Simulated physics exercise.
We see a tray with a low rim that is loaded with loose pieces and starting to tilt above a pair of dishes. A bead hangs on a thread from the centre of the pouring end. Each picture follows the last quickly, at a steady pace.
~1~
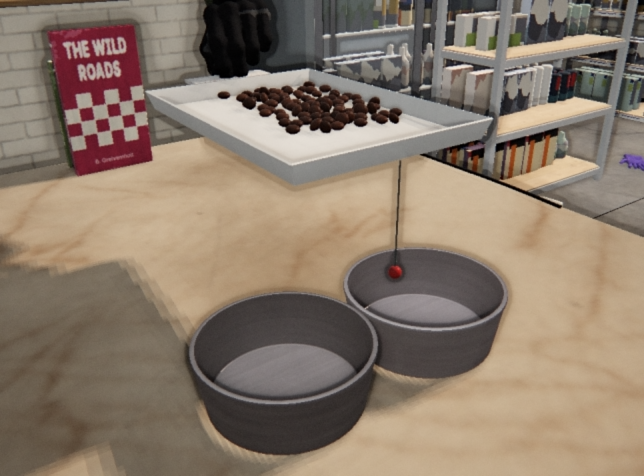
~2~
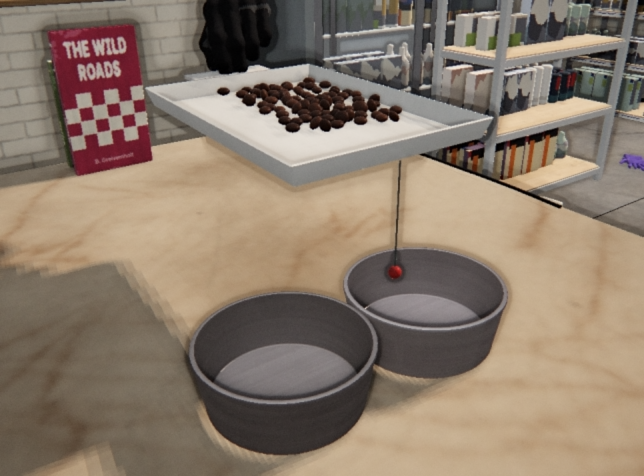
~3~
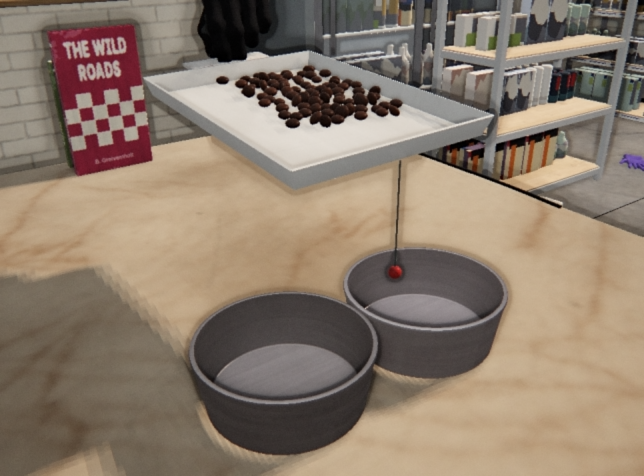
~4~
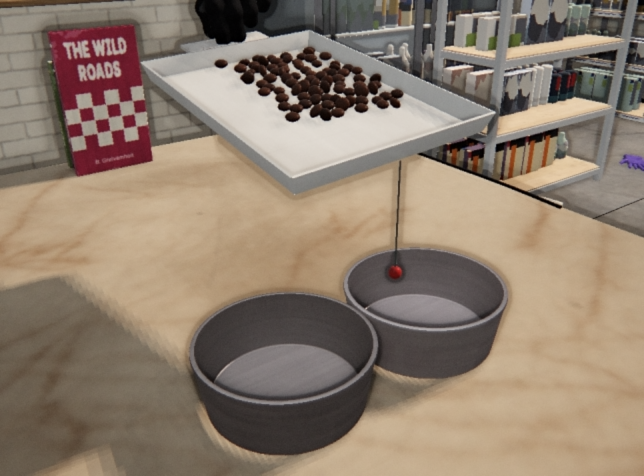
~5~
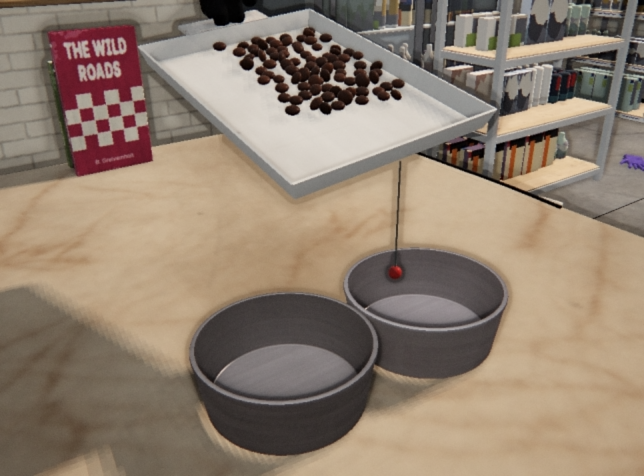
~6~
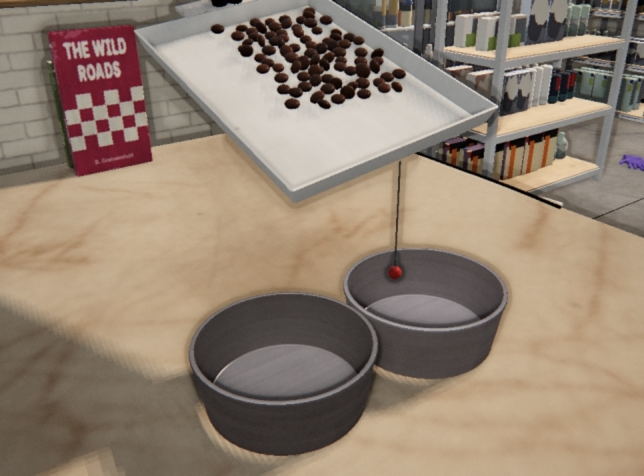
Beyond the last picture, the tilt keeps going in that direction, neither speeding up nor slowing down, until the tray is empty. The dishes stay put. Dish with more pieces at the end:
The larger heap is bound to sit in the left dish there.
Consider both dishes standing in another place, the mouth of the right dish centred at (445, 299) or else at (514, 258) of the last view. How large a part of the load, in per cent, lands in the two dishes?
Near 90 % and 30 %.
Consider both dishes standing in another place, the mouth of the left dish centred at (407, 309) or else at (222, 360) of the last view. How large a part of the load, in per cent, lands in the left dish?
Around 30 % followed by around 40 %.
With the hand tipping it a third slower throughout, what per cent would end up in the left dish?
Some 90 per cent.
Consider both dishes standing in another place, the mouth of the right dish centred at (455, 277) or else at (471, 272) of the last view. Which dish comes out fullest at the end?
First place: The leftmost dish. Second place: The leftmost dish.
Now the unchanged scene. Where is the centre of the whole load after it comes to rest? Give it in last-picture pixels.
Roughly at pixel (307, 396).
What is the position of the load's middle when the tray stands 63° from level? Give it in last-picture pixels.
In the last view the centre sits at roughly (322, 188).
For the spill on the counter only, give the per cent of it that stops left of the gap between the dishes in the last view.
Around 10 per cent, I reckon.
Soon, tray tipped steeply; most on the tray; a stray few in the left dish; about a quarter in the air.
A while on, tray tipped past a quarter turn; a stray few on the tray; most in the left dish; a small part outside both; a small part in the air.
Towards the end, tray tipped past a quarter turn; most in the left dish; a small part outside both.
Finally, tray tipped past a quarter turn; most in the left dish; none in the right dish; a small part outside both.
